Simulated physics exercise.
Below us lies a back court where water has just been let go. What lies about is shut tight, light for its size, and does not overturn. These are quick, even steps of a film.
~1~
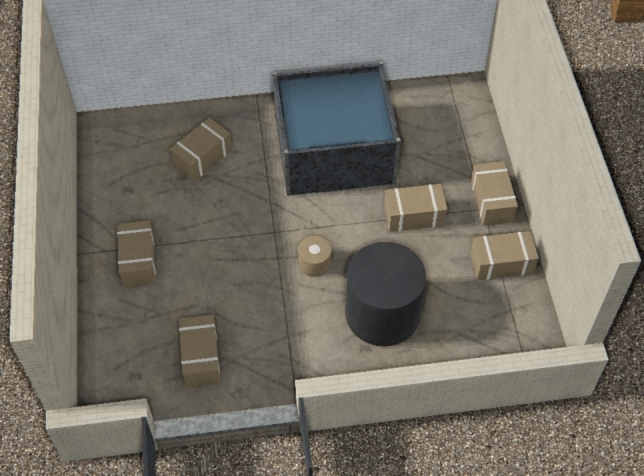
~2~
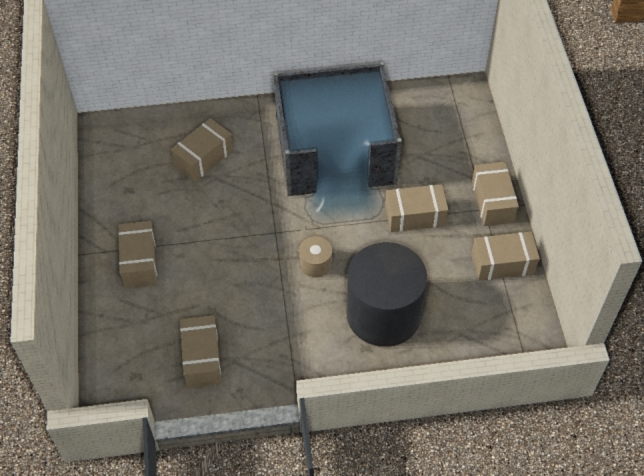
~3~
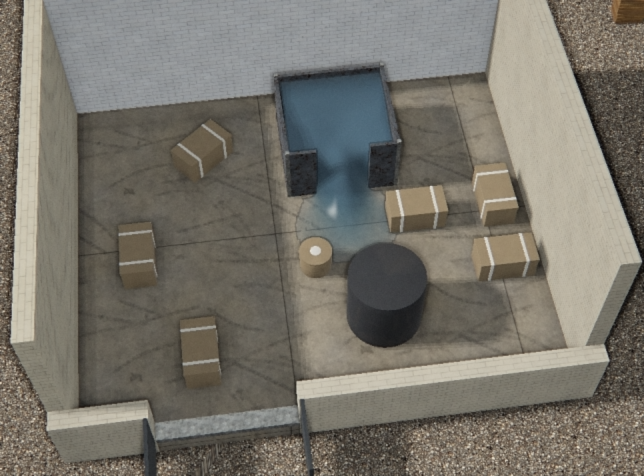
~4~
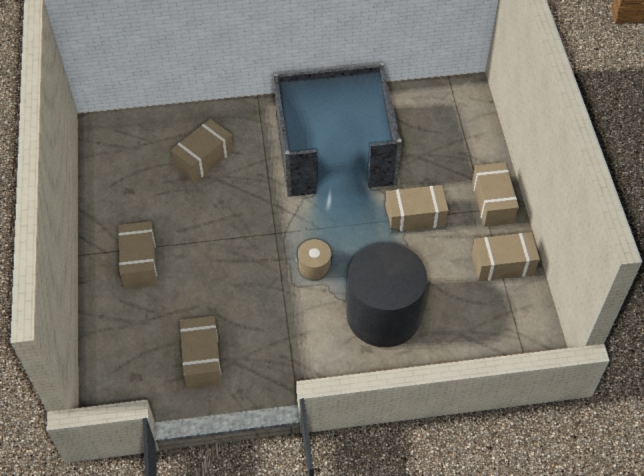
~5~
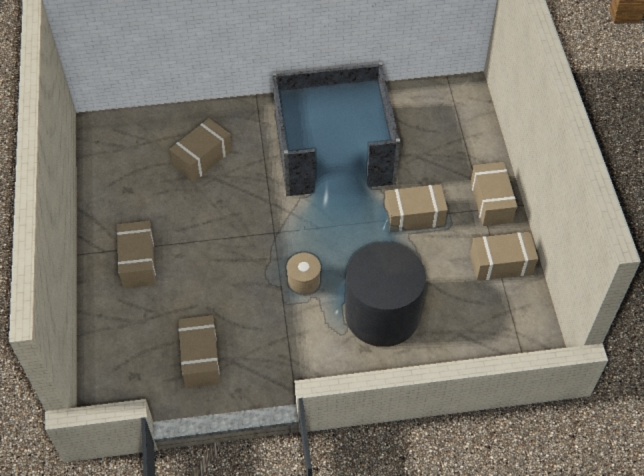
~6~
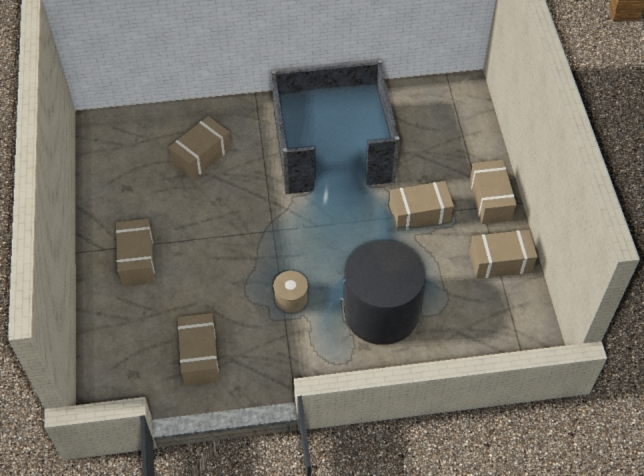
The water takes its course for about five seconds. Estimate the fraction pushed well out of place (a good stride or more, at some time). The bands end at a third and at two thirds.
Share: From one to two thirds.
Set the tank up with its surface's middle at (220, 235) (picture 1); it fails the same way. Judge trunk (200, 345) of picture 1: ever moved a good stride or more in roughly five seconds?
For that one: Swept aside.
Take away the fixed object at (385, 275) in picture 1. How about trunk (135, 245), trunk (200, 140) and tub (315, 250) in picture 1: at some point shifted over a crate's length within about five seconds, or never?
In turn: Not that far, short of that, moved that far.
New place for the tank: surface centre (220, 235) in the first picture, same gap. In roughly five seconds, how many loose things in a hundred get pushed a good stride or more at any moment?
Some 10 per cent.
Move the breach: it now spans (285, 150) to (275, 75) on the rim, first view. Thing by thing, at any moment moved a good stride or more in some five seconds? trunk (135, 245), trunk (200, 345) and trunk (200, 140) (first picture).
In that order: Moved that far, moved that far, moved that far.
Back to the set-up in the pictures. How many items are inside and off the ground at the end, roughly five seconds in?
That makes 1.
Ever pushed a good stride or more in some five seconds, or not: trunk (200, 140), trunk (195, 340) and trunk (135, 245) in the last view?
As listed: Short of that, yes, short of that.
A moment on, 1 of 7 are well off their spots; 0 afloat.
Next, 2 of 7 are well off their spots; 0 afloat.
Later, 2 of 7 are well off their spots; 1 afloat.
In the end, 3 of 7 are well off their spots, and 3 have been at some point; 1 afloat.
